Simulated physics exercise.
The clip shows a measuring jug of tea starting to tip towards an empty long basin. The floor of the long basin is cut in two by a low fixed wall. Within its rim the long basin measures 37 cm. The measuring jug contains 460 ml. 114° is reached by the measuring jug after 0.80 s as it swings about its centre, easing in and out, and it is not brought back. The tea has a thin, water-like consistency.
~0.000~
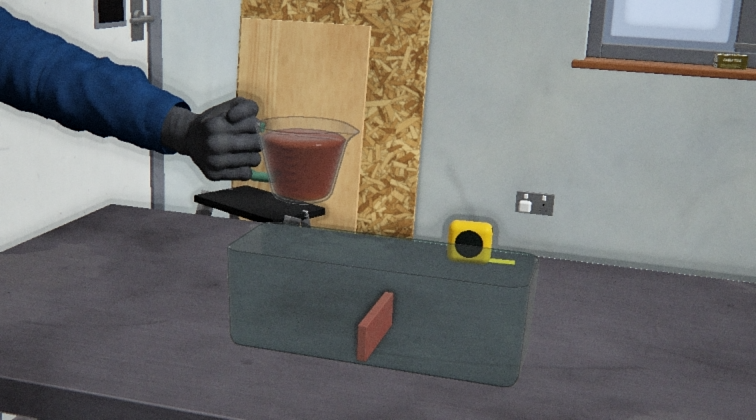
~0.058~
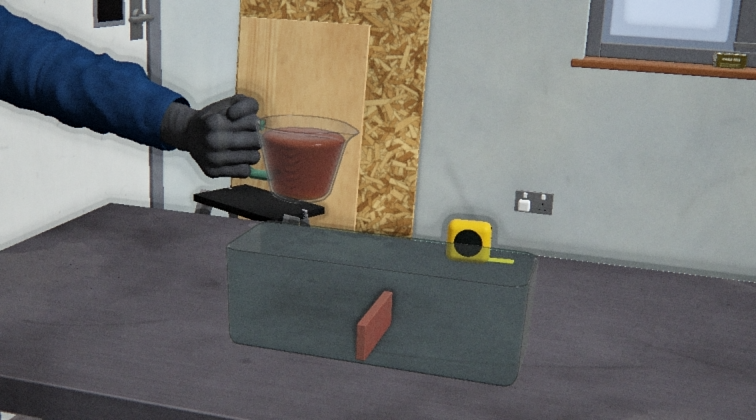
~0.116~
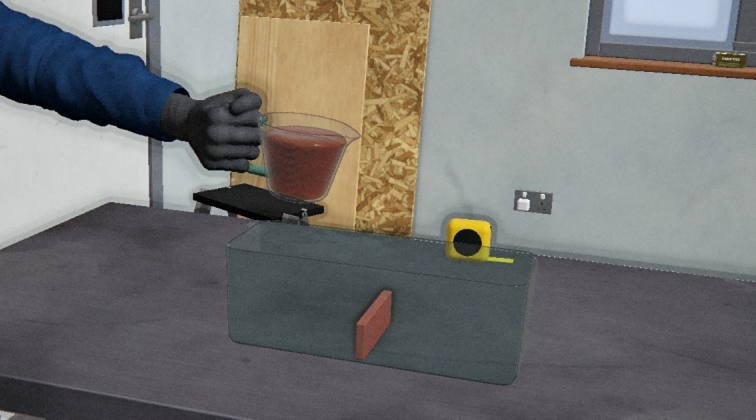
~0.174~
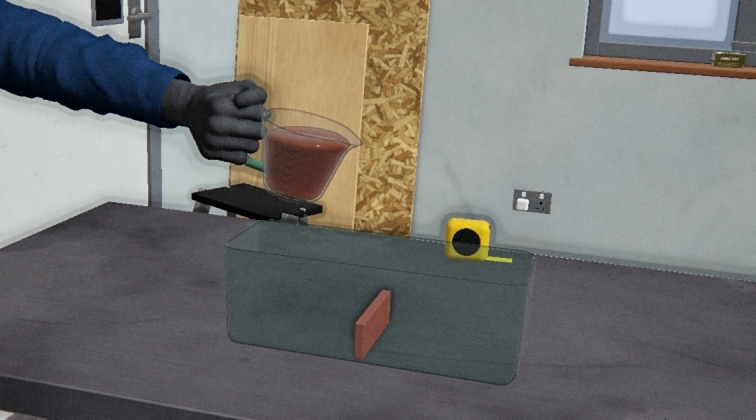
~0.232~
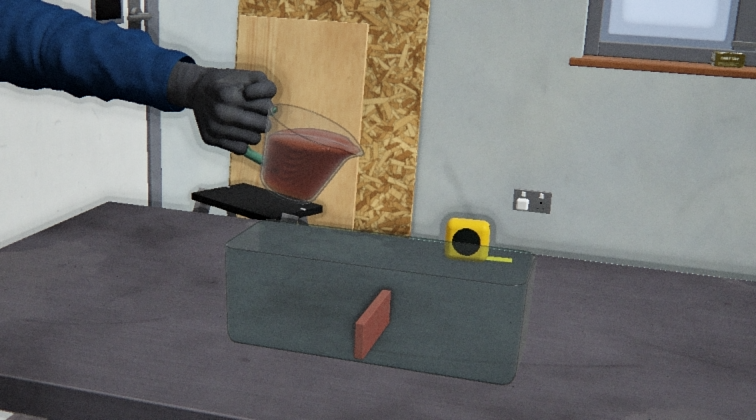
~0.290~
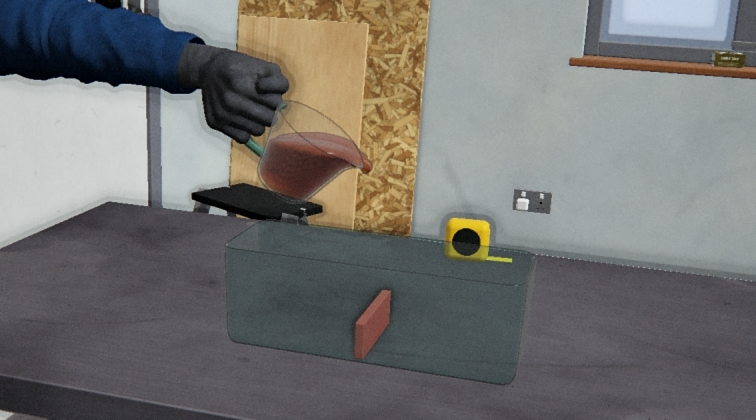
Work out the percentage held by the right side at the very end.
I would put it at 60 per cent.
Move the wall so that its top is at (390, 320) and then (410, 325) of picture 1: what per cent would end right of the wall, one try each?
I'd say 45 percent on the first go, 15 percent on the next.
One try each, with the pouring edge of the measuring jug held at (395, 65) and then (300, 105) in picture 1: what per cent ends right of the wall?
90 and 5 %.
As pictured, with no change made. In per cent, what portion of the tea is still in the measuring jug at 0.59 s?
Roughly 28 per cent.
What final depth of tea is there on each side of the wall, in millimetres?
Left about 8 mm, right about 12 mm.
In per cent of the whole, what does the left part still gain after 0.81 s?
I'd say near 1 percent.
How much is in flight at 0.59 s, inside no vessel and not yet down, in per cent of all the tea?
20 %.
Then, 0.59 s in, the tilt is 96° and 28 per cent is still to pour, 9 is left of the wall and 42 right of it.
Then, 0.81 s in, the tilt is 114° and 1 per cent is still to pour, 38 is left of the wall and 60 right of it.
Then, 1.05 s in, the tilt is 114° and 0 per cent is still to pour, 39 is left of the wall and 60 right of it.
Then, 1.30 s in, the tilt is 114° and 0 per cent is still to pour, 39 is left of the wall and 60 right of it.
Finally, 39 per cent lies left of the wall, 60 right of it and 0 outside.
